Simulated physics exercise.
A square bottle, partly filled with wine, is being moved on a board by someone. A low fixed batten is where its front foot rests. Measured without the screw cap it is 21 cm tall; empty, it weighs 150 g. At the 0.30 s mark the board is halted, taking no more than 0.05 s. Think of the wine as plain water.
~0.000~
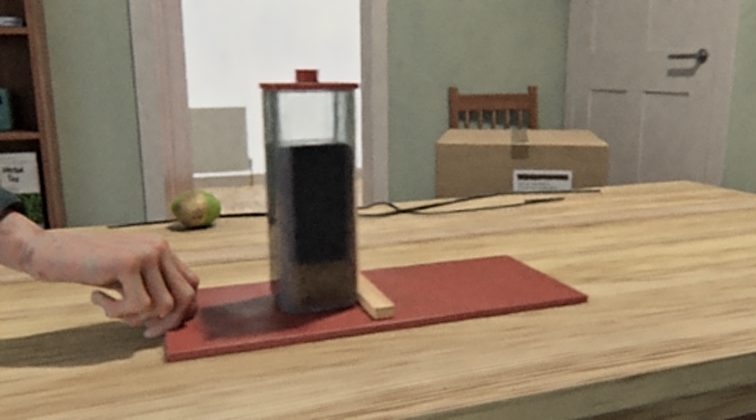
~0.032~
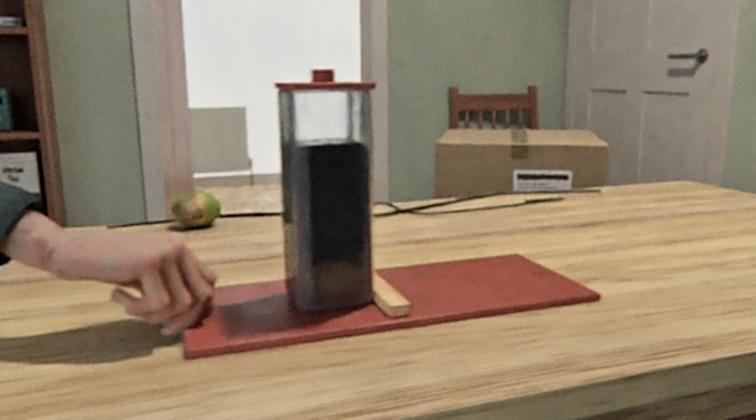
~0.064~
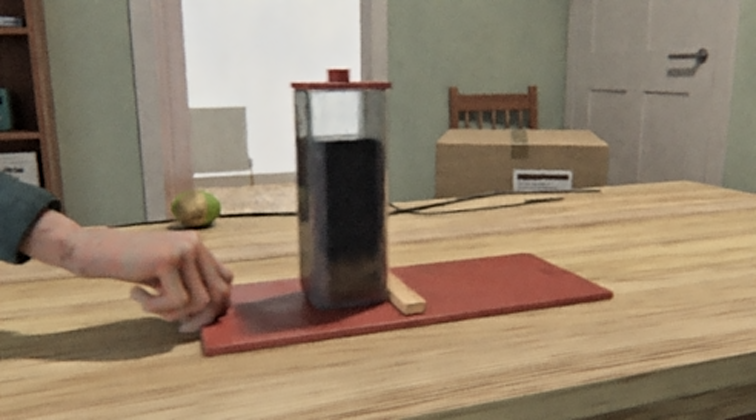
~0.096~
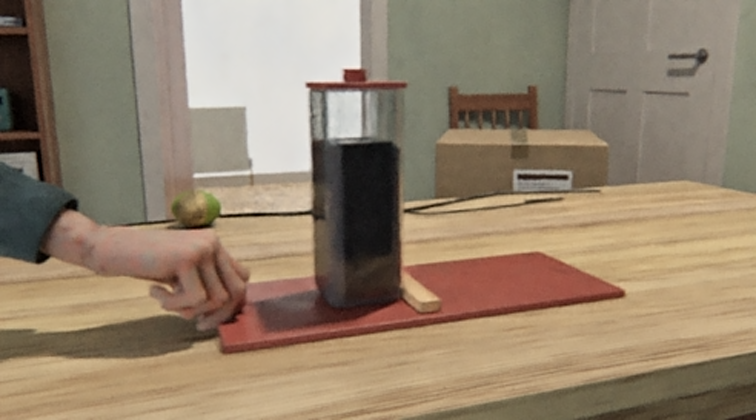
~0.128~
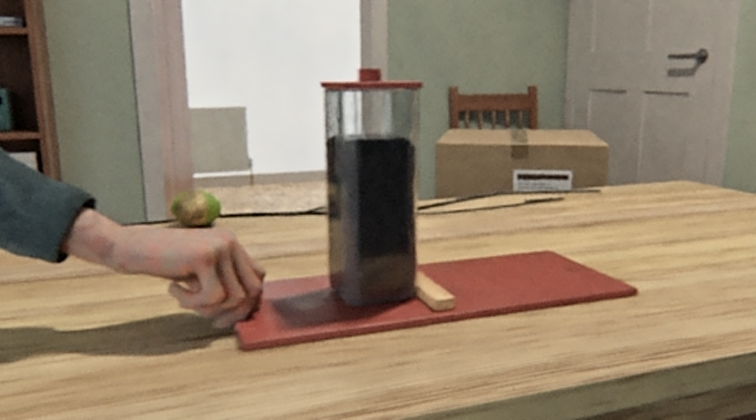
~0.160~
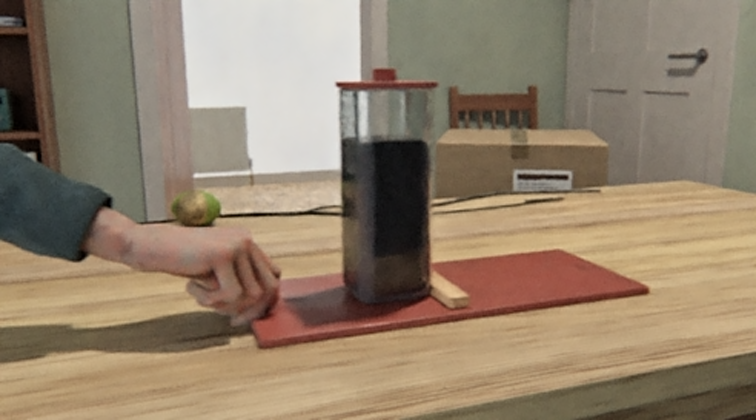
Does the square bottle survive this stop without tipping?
Yes. Still erect.
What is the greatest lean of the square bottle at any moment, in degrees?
9°.
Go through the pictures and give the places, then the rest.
In the first picture, it has moved 0.0 cm; in the square bottle the surface runs from (270, 146) to (343, 142), rim (345, 92).
In the second picture, it has moved 1.5 cm; in the square bottle the surface runs from (287, 145) to (358, 141).
In the third picture, it has moved 3.0 cm; in the square bottle the surface runs from (302, 140) to (373, 138).
In the fourth picture, it has moved 4.5 cm; in the square bottle the surface runs from (319, 143) to (388, 141).
In the fifth picture, it has moved 6.0 cm; in the square bottle the surface runs from (333, 139) to (401, 137).
In the sixth picture, it has moved 7.5 cm; in the square bottle the surface runs from (348, 141) to (415, 138).
By 0.35 s the board moves at 0.00 m/s; the square bottle stands where it began.
By 0.47 s the square bottle leans 9°.
By 0.63 s the square bottle stands where it began.
By 0.85 s the square bottle stands where it began.
At rest the square bottle stands where it began.
